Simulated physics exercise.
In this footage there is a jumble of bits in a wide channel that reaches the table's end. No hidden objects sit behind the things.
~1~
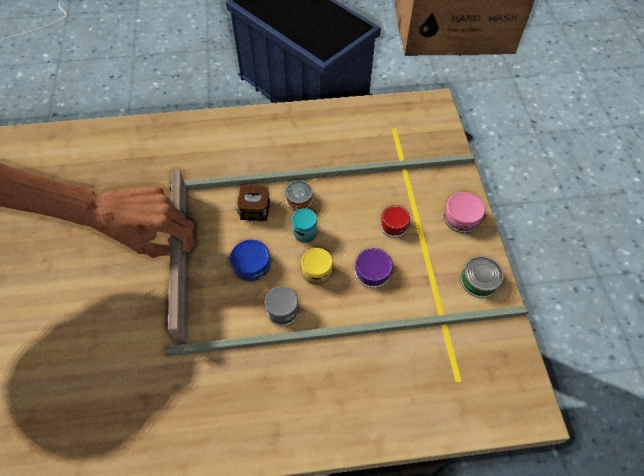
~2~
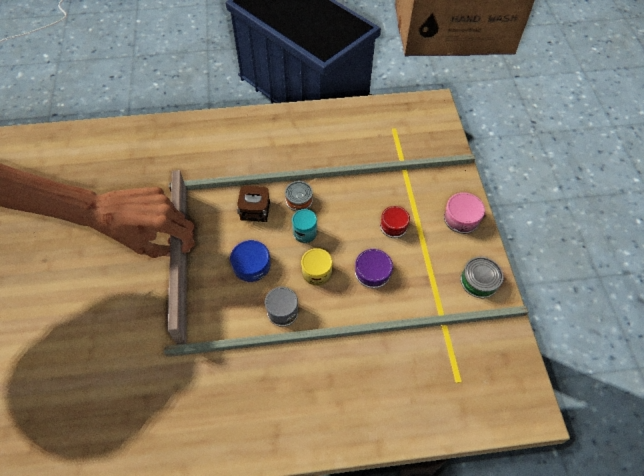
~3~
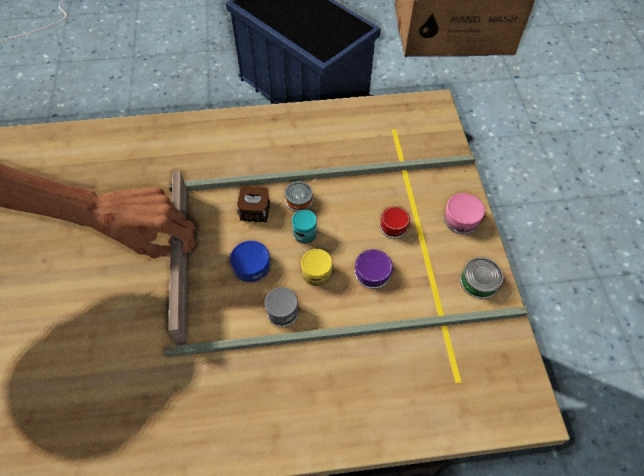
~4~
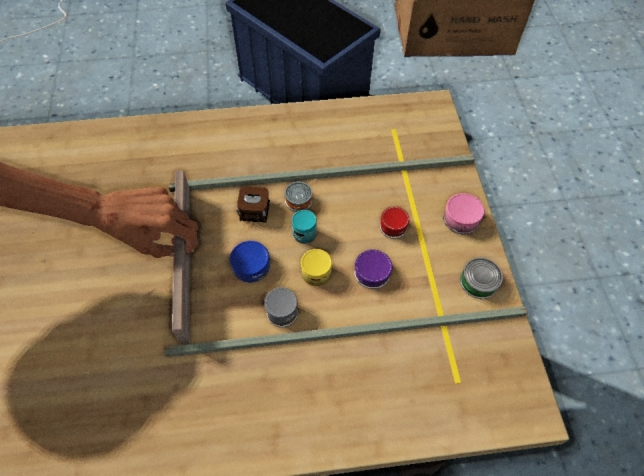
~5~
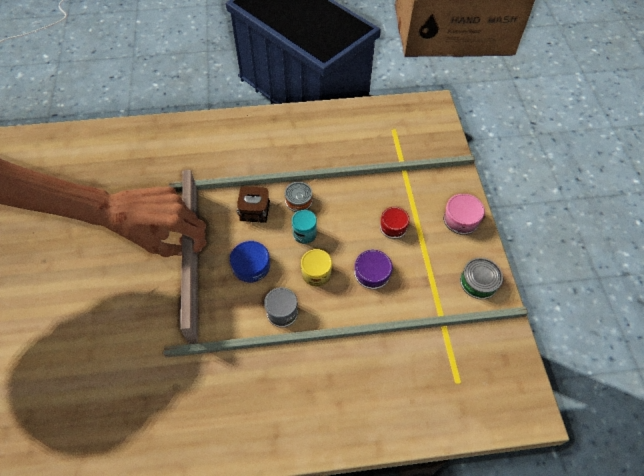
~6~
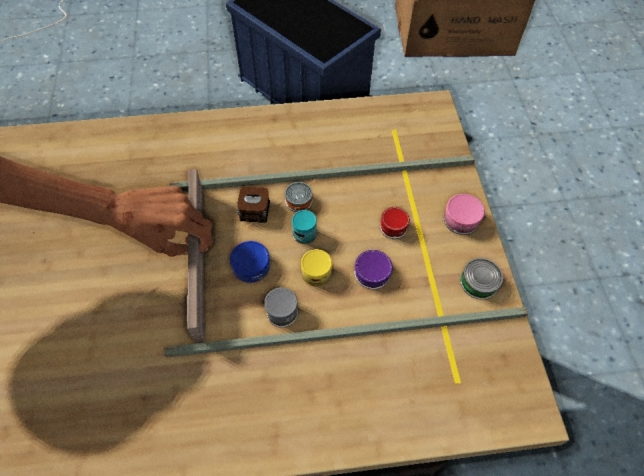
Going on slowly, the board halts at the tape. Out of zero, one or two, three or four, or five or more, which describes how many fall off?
I predict not one will slip off.
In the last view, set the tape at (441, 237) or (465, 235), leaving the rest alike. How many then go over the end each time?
The first try gives 1, the second gives 5.
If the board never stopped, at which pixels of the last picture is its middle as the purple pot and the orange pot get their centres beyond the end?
First one: Around (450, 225). Other one: Around (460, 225).
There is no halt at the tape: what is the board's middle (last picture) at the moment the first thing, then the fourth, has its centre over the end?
At (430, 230) for the first, at (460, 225) for the fourth.
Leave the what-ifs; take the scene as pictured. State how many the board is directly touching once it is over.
Contact count: 5.
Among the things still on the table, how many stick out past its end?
The count is 1.
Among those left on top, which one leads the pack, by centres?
That's the pink pot.
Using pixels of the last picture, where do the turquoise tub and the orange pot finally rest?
The turquoise tub settles near (429, 212); as for the orange pot, near (449, 183).
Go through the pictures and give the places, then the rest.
Pink pot (464, 213); green pot (482, 277); red tin (395, 222); board (179, 253); tape (422, 238), in the first picture.
Green pot (482, 278); blue tub (251, 261), in the second picture.
Red tin (395, 223); grey tin (282, 307), in the third picture.
Pink pot (463, 214); board (182, 253), in the fourth picture.
Green pot (481, 279); brown case (254, 205), in the fifth picture.
Pink pot (464, 214); green pot (481, 279); red tin (394, 223); board (196, 252); tape (422, 239), in the sixth picture.
A little later, none off yet; pink pot at rest near (464, 214); green pot at rest near (481, 279); red tin at rest near (394, 223).
Next, none off yet; pink pot at rest near (464, 214); green pot at rest near (481, 279); red tin shifted about its own width near (417, 220).
When it is over, the number that fall off is zero.
